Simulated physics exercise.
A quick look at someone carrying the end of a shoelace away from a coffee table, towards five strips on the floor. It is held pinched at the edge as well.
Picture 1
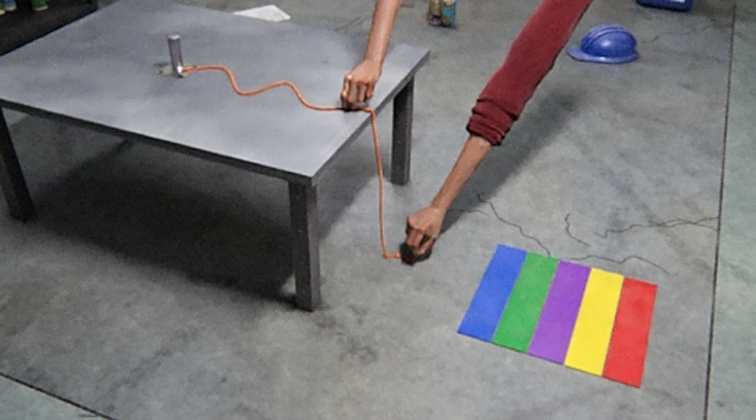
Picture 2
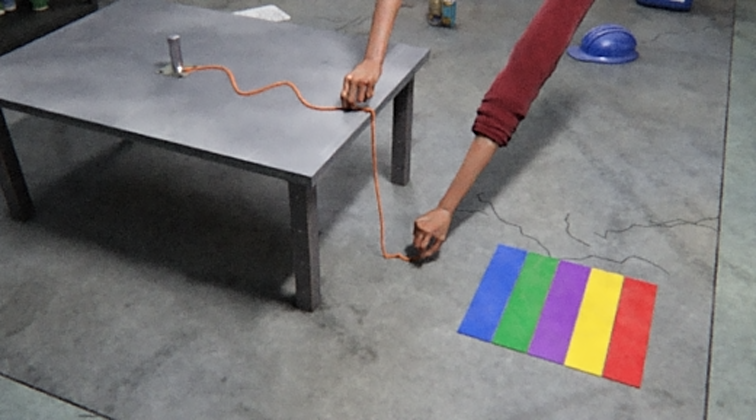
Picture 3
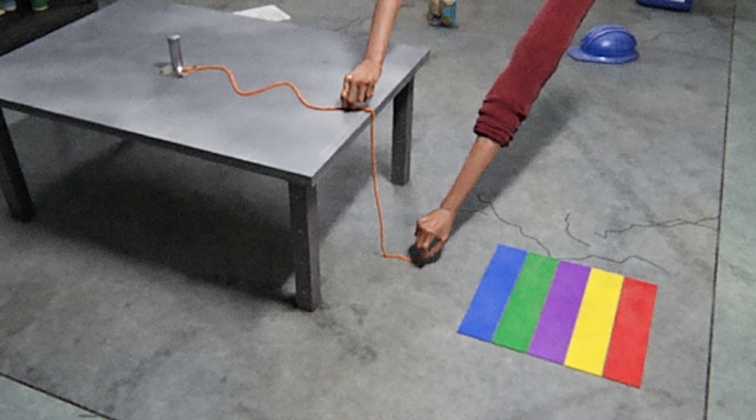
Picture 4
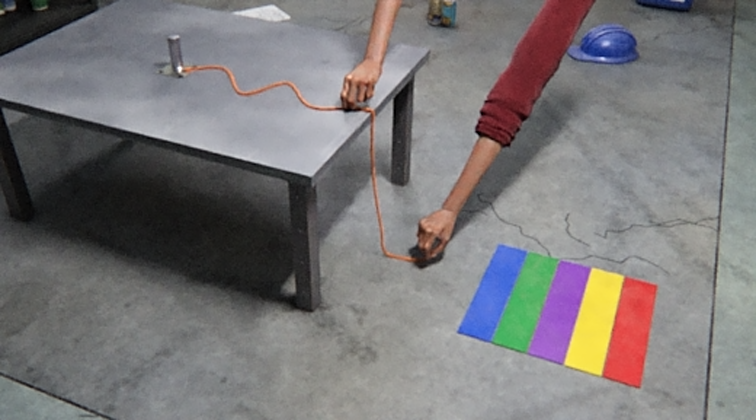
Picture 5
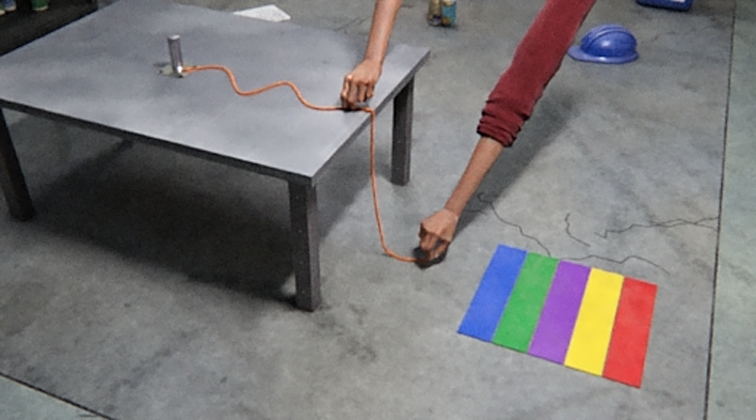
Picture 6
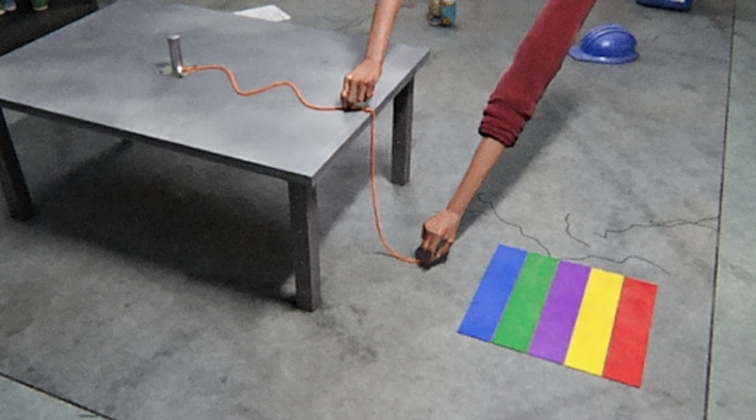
Two hands, one arm in a rolled dark red sleeve, hold an orange shoelace at a low grey table on a cracked concrete floor, seen from above at an angle. The lace runs wavily from a small metal post over the edge, with blue, green, purple, yellow and red strips lower right and a blue helmet behind. The lower hand edges slightly right, drawing the hanging lace along, while the pinching hand and view stay still.
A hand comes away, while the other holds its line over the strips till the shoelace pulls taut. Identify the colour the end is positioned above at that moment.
It is positioned above yellow.
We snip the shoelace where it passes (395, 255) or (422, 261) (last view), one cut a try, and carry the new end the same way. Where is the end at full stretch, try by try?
Case by case it comes to about (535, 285) and then about (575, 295).
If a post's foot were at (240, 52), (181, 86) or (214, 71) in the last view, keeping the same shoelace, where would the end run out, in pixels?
Near (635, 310); near (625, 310); near (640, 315).
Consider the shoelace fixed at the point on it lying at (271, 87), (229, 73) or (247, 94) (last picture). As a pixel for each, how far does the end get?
It would sit near (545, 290) the first time, (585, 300) the second and (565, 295) the third.
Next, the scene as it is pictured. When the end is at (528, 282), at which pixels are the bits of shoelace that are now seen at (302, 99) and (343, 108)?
The two spots arrive at (357, 109) and (380, 148).
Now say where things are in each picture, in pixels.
In the first picture, end (419, 252); blue (481, 319); green (516, 329); purple (551, 340); yellow (588, 351); red (625, 362).
In the second picture, end (426, 254); shoelace through (220, 68) (250, 94) (300, 97) (366, 110) (375, 175) (382, 240).
In the third picture, end (429, 255).
In the fourth picture, end (431, 256); shoelace through (220, 68) (250, 94) (300, 97) (366, 110) (373, 175) (382, 239).
In the fifth picture, end (433, 256).
In the sixth picture, end (435, 257); shoelace through (220, 68) (250, 94) (300, 97) (366, 110) (372, 175) (382, 239).
Early on, end near (528, 282); over green.
Midway, end near (571, 294); over purple.
At the end of the slack, end near (598, 301); over yellow. Over yellow.
